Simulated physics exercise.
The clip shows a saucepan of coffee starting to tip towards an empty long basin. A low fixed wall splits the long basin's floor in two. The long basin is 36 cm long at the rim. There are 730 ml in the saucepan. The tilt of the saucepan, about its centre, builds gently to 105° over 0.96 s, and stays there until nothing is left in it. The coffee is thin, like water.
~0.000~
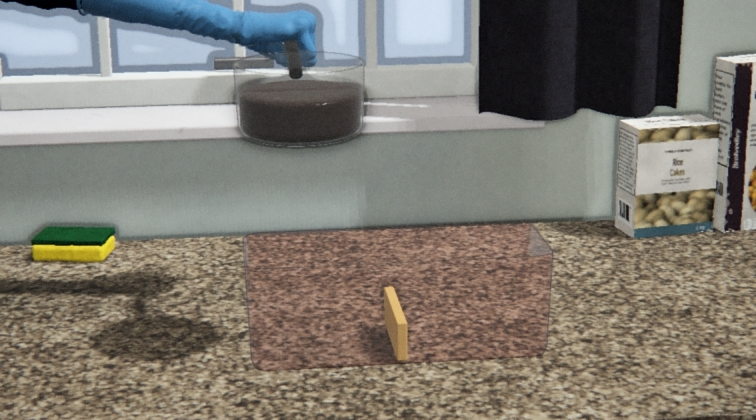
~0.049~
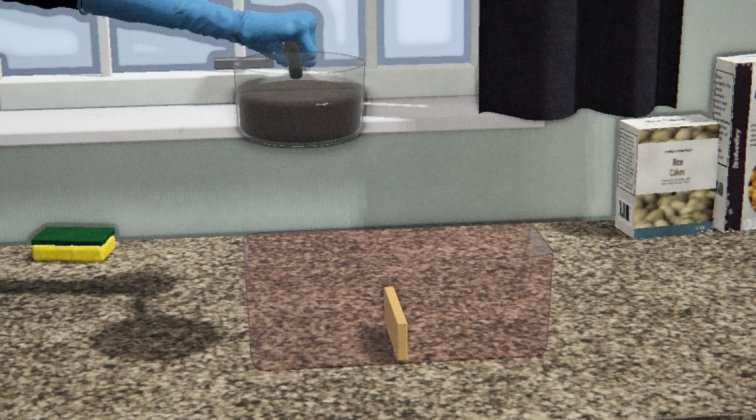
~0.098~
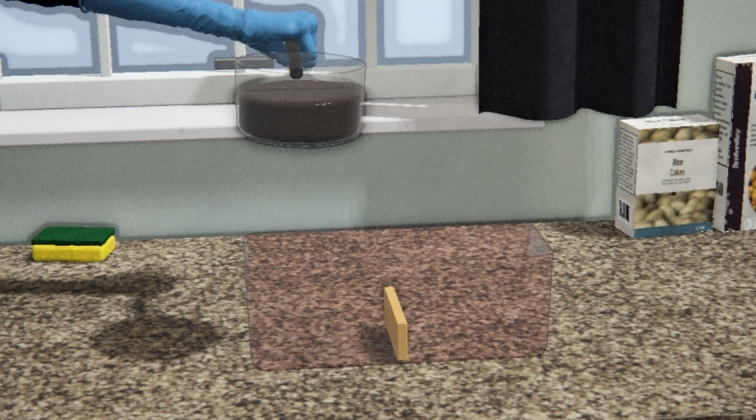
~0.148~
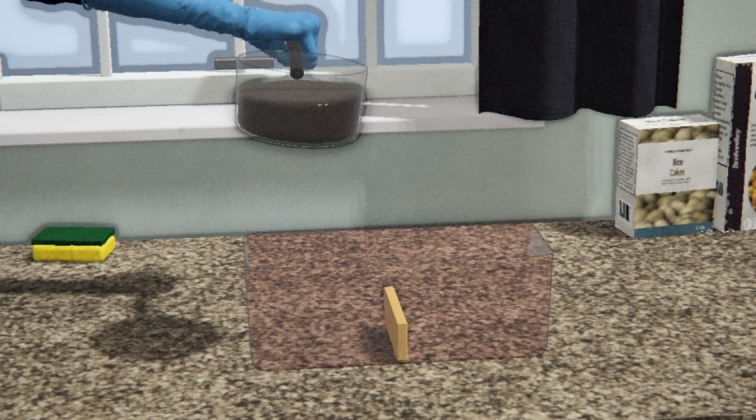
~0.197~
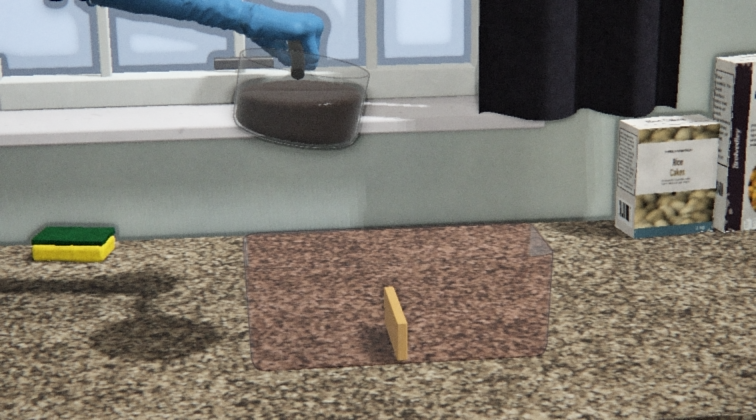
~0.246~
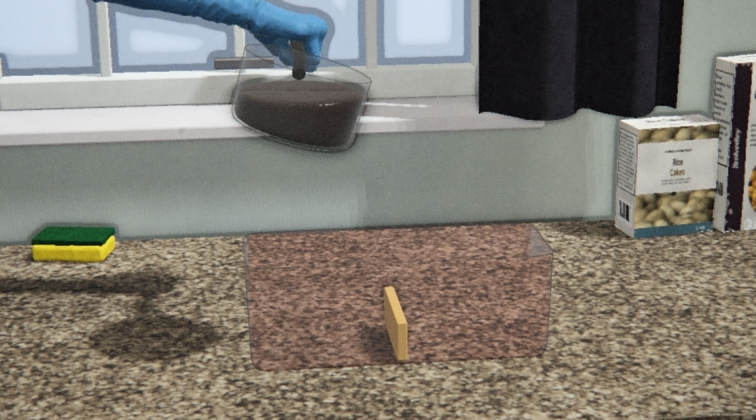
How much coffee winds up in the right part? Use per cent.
About 77 per cent.
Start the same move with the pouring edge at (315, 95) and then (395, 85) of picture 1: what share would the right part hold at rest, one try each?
In turn about 5 and 95 per cent.
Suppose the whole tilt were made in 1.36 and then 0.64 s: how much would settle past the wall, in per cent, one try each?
In turn about 80 and 70 per cent.
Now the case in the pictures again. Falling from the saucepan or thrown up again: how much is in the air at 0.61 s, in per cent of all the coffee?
Some 36 per cent.
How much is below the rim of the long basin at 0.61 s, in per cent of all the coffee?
About 3 per cent.
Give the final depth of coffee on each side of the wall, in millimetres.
Left about 8 mm, right about 26 mm.
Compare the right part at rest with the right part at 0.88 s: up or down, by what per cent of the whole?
The share moves up, by some 14 per cent.
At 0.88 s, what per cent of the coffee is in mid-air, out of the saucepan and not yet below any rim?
About 16 per cent.
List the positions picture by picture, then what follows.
Tilt 0°; pouring edge (363, 63); surface from (238, 94) to (360, 89); the long basin's rim runs from (245, 252) to (542, 239); the wall's top is at (395, 306), in the first picture.
Tilt 1°; pouring edge (363, 63); surface from (238, 93) to (360, 90), in the second picture.
Tilt 3°; pouring edge (365, 66); surface from (239, 93) to (360, 89), in the third picture.
Tilt 6°; pouring edge (366, 69); surface from (238, 93) to (361, 91), in the fourth picture.
Tilt 11°; pouring edge (368, 75); surface from (238, 92) to (361, 91), in the fifth picture.
Tilt 16°; pouring edge (370, 81); surface from (238, 92) to (362, 92), in the sixth picture.
Then, 0.61 s in, the tilt is 74° and 62 per cent is still to pour, 0 is left of the wall and 2 right of it.
Then, 0.88 s in, the tilt is 103° and 14 per cent is still to pour, 6 is left of the wall and 63 right of it.
Then, 1.16 s in, the tilt is 105° and 1 per cent is still to pour, 20 is left of the wall and 76 right of it.
Then, 1.46 s in, the tilt is 105° and 0 per cent is still to pour, 22 is left of the wall and 77 right of it.
Finally, 22 per cent lies left of the wall, 77 right of it and 1 outside.
